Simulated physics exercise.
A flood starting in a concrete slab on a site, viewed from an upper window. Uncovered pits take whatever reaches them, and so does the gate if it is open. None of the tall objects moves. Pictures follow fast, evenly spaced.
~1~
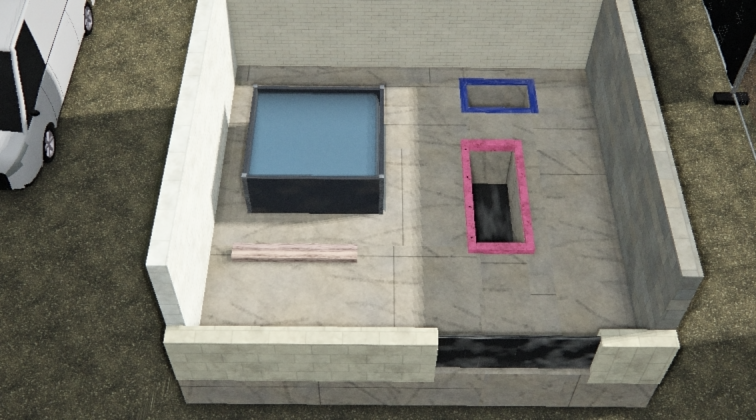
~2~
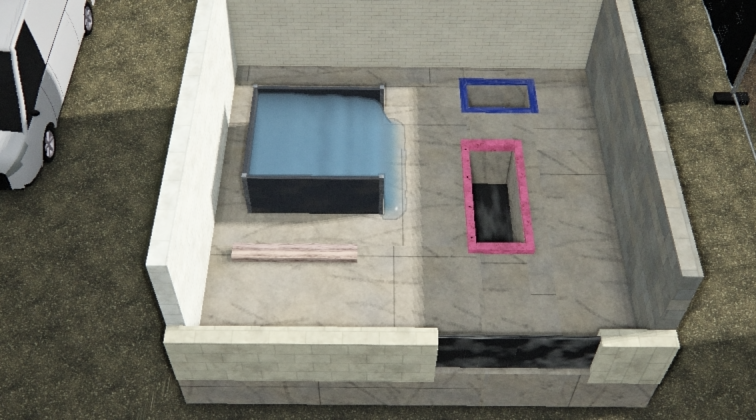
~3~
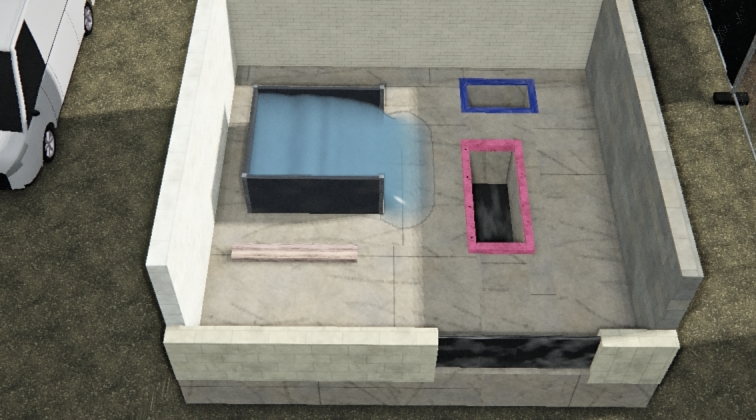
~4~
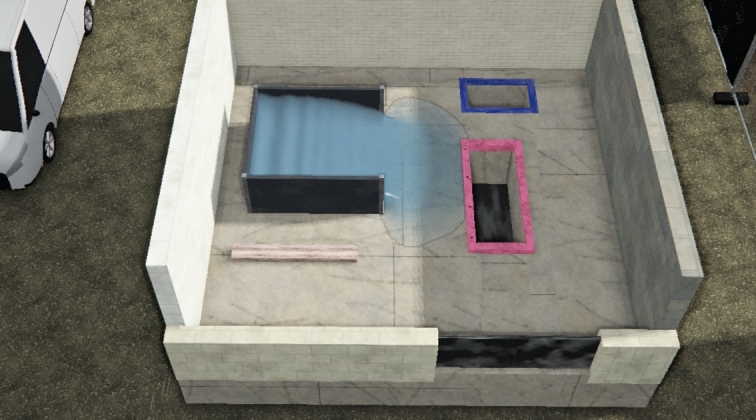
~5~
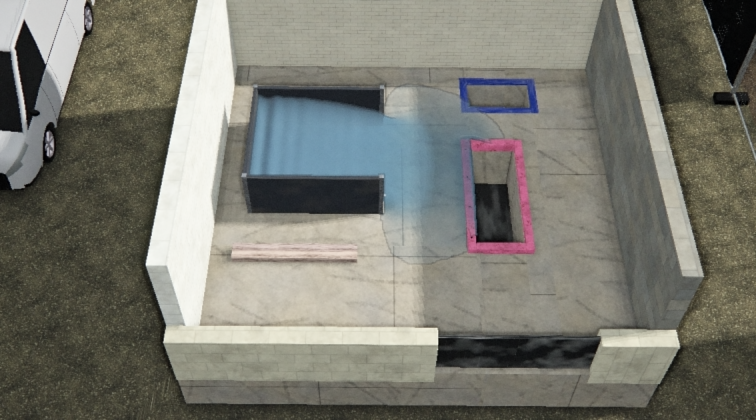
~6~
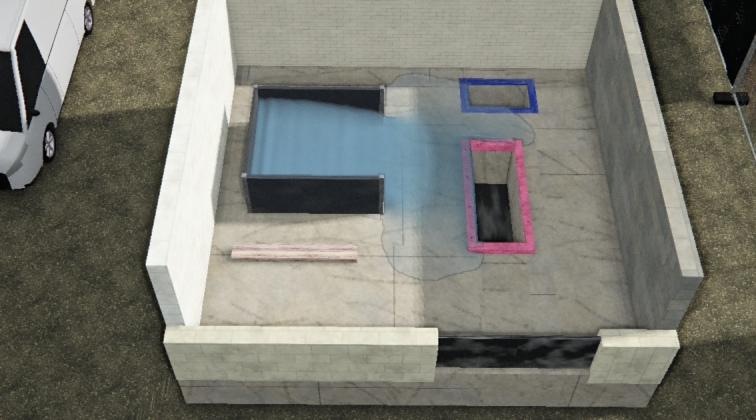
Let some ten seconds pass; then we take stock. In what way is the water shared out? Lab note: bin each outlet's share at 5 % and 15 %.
In order: The gate will capture a light share below five per cent, the pink pit will capture a heavy share beyond fifteen per cent, the blue pit will capture a heavy share beyond fifteen per cent.
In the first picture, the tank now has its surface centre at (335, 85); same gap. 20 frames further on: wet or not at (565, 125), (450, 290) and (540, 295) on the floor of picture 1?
So, first one got wet, second one got wet, third one got wet.
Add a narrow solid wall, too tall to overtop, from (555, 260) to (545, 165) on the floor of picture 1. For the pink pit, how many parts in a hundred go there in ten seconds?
Share for the pink pit - 40 percent.
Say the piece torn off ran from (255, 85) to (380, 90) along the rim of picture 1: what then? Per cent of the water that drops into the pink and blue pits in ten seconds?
Pink 0 %, blue 35 %.
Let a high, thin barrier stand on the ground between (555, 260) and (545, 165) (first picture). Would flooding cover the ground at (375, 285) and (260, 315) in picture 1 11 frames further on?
Spared, then spared.
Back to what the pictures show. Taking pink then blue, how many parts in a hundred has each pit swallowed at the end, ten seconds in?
In order, near 36 and 28 in a hundred.
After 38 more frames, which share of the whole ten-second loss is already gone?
It should be close to 90 percent by then.
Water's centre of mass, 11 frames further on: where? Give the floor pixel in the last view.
About (413, 166).
A moment on, water covers 30 % of the floor; the gate 0 %, the pink pit 17 %, the blue pit 3 %.
Next, water covers 40 % of the floor; the gate 0 %, the pink pit 29 %, the blue pit 8 %.
Then, water covers 55 % of the floor; the gate 0 %, the pink pit 35 %, the blue pit 15 %.
Later, water covers 75 % of the floor; the gate 0 %, the pink pit 36 %, the blue pit 23 %.
In the end, water covers 90 % of the floor; the gate 0 %, the pink pit 36 %, the blue pit 28 %.
